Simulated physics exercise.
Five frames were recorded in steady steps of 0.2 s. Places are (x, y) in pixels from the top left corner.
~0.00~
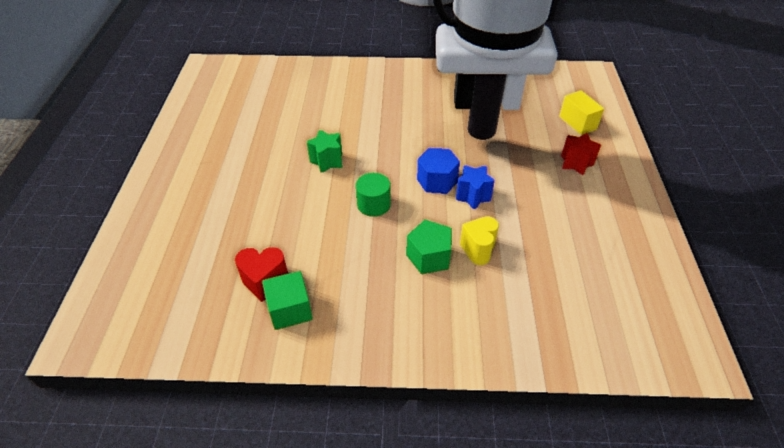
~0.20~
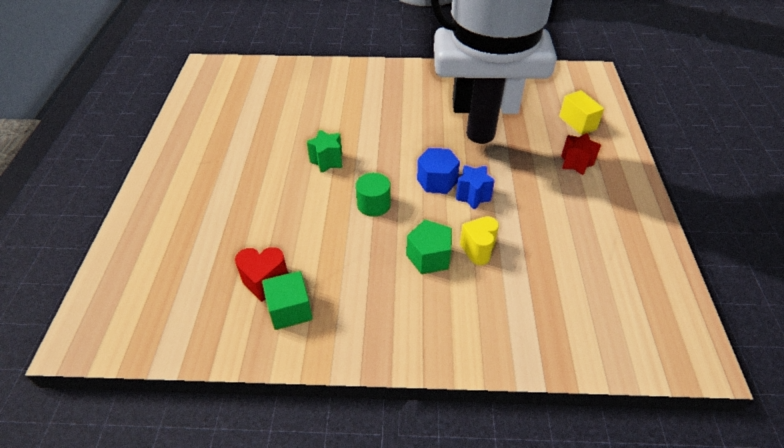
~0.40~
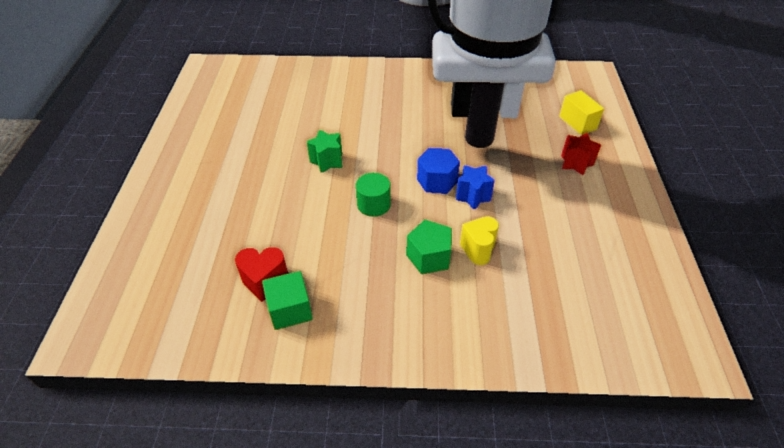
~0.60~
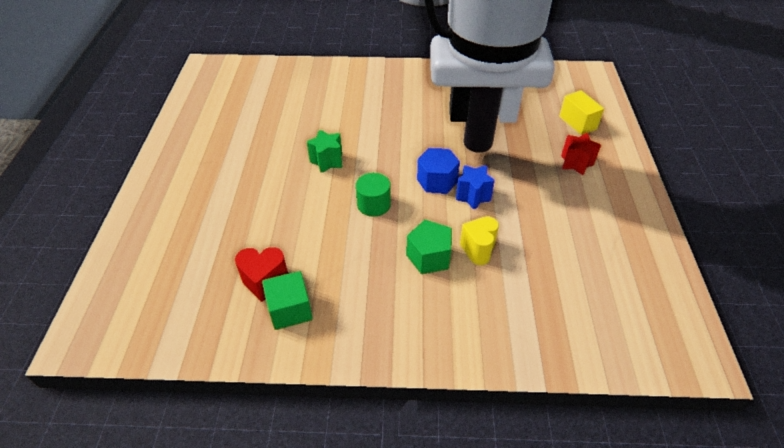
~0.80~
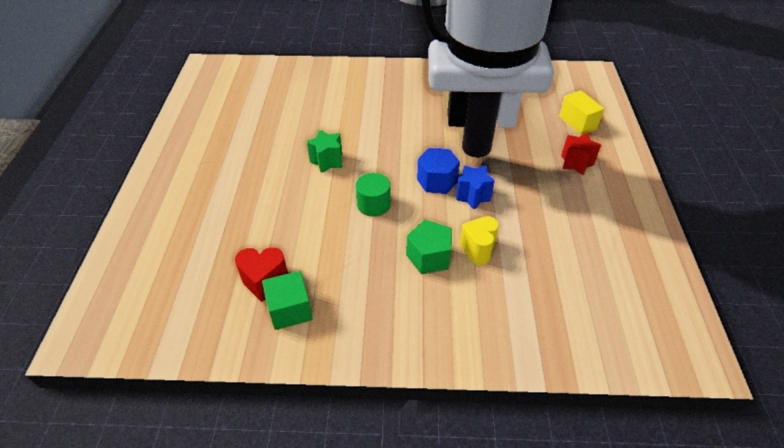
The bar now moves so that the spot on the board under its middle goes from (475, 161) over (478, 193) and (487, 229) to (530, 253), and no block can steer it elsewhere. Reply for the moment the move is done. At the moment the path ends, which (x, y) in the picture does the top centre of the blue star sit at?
It is at (493, 241).
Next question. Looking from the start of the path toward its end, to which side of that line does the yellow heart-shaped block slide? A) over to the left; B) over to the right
It's B.
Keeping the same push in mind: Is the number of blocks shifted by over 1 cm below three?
My answer is yes.
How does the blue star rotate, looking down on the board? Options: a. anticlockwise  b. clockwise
Choice b: Clockwise.
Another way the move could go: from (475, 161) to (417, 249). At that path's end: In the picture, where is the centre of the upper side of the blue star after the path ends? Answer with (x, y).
I predict (475, 197).
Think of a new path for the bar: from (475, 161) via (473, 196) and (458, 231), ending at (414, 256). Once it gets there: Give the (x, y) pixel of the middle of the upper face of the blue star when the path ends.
At roughly (458, 246).
The first path, step by step. One third of the way, bar (480, 183); blue star (478, 195).
Two thirds of the way, bar (490, 217); blue star (481, 230), turned 25° clockwise; yellow heart-shaped block (484, 255).
At the end, bar (533, 241); blue six-sided block unmoved; blue star (493, 241), turned 55° clockwise; yellow heart-shaped block (483, 267), turned 15° clockwise.
